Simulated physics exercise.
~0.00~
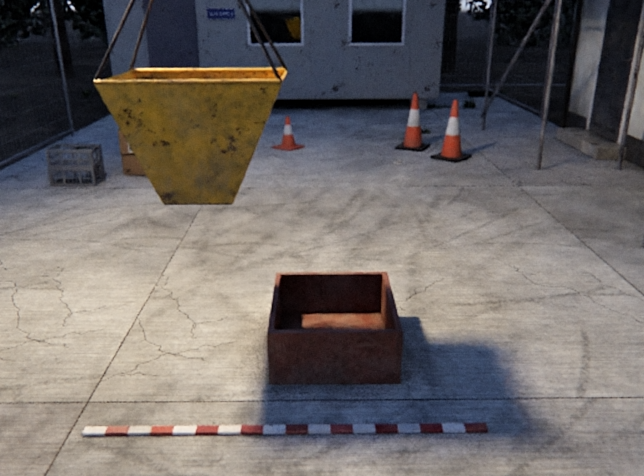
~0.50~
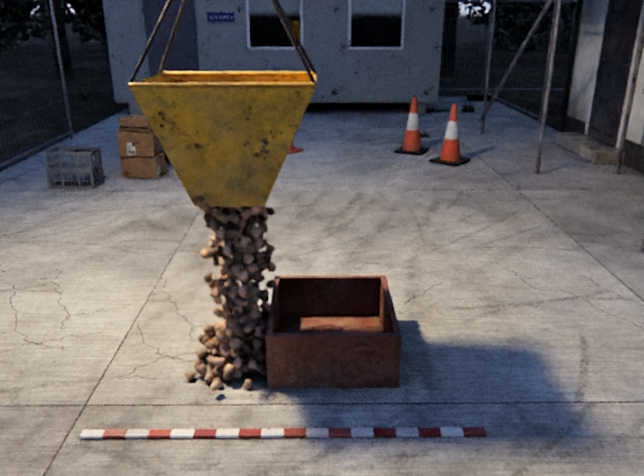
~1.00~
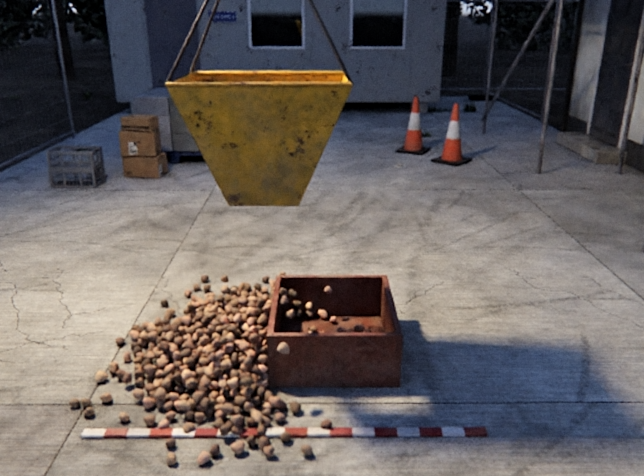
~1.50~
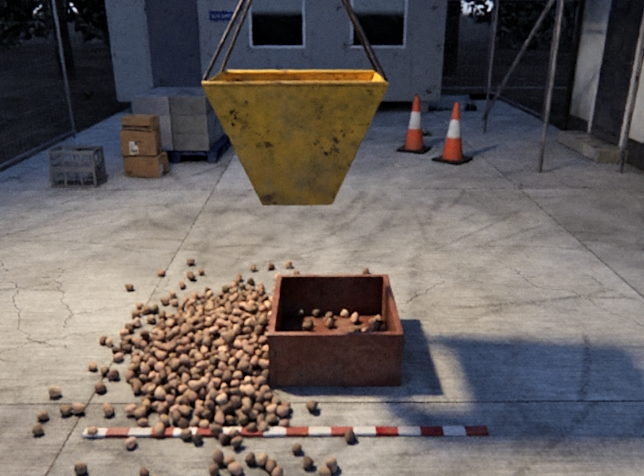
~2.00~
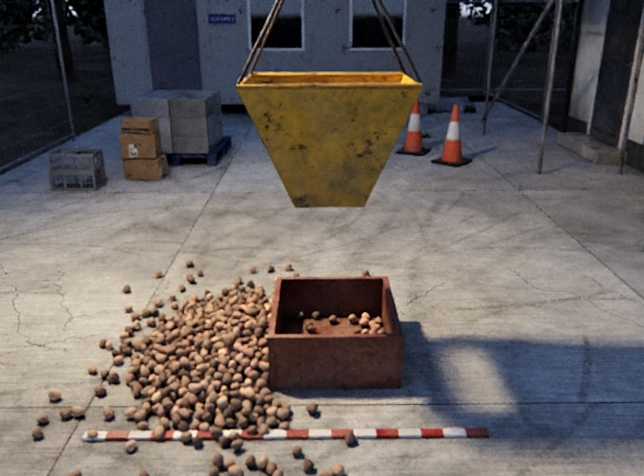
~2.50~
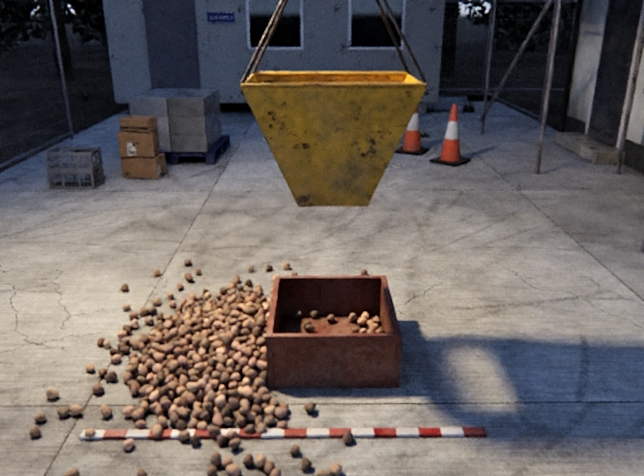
A yellow skip moving right drops round stones, most piling left of the bin, few inside.
